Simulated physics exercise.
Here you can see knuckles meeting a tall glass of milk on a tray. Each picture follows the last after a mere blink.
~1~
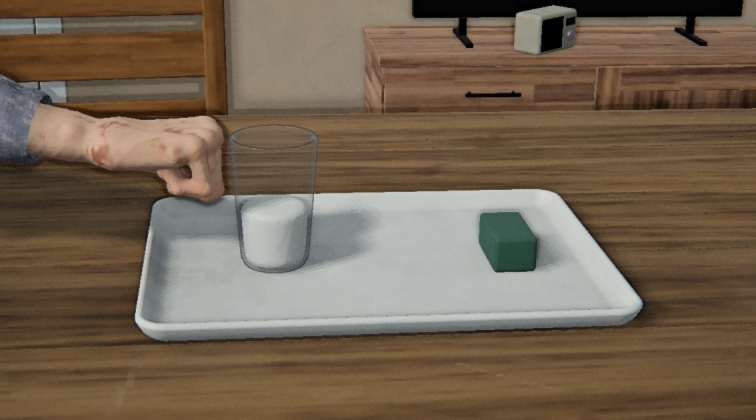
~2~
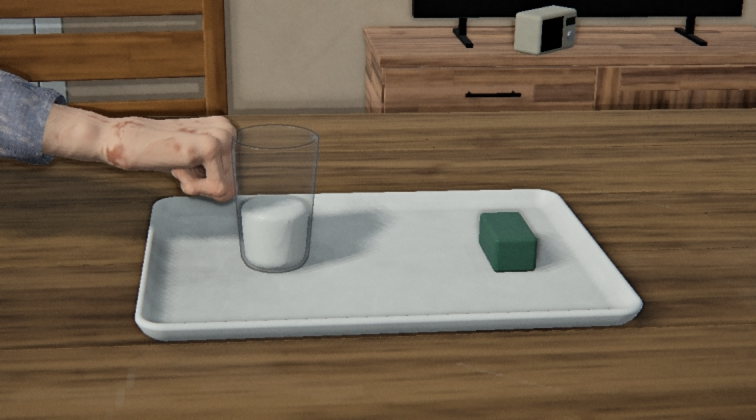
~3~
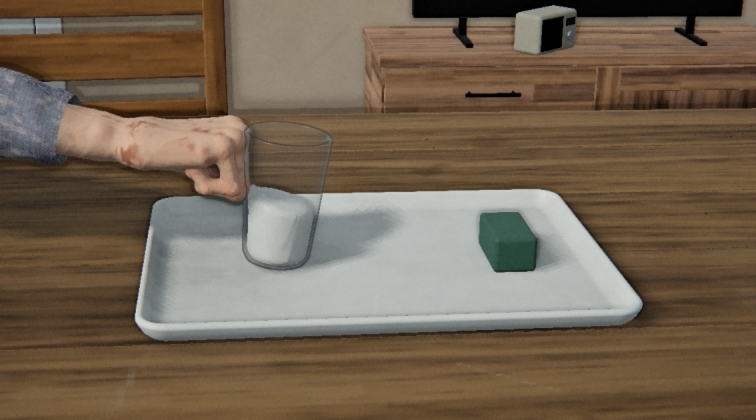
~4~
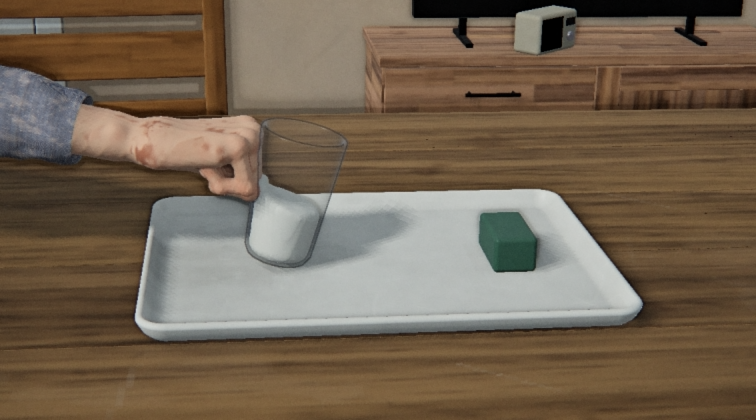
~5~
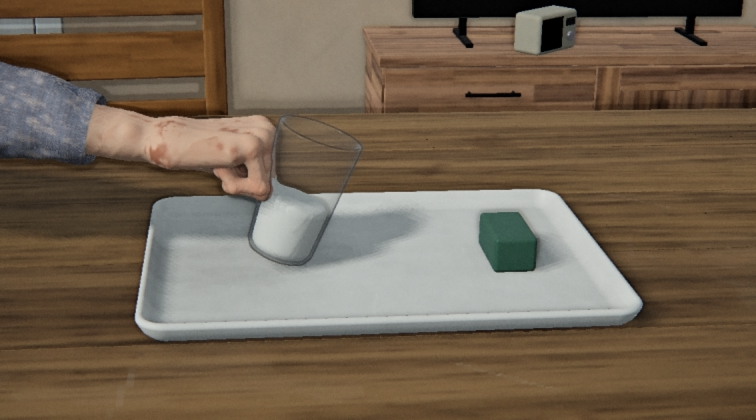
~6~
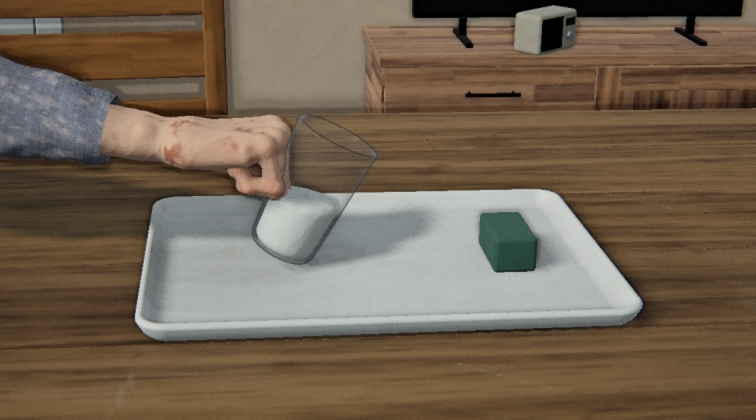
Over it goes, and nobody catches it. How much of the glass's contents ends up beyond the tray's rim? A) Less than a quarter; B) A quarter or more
Option A: Less than a quarter.
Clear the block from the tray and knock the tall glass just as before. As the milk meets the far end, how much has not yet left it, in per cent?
60 per cent or thereabouts.
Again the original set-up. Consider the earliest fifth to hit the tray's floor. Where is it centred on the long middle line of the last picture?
Roughly the pixel (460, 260) on the tray.
A moment on, the tall glass is falling and 100 per cent is in the glass, 0 on the tray and 0 above or beyond its rim.
Next, the tall glass lies on its side and 85 per cent is in the glass, 6 on the tray and 9 above or beyond its rim.
Then the tall glass lies on its side and 44 per cent is in the glass, 42 on the tray and 15 above or beyond its rim.
Later the tall glass lies on its side and 23 per cent is in the glass, 74 on the tray and 4 above or beyond its rim.
In the end 97 per cent is held by tray and glass, 3 is off the tray.
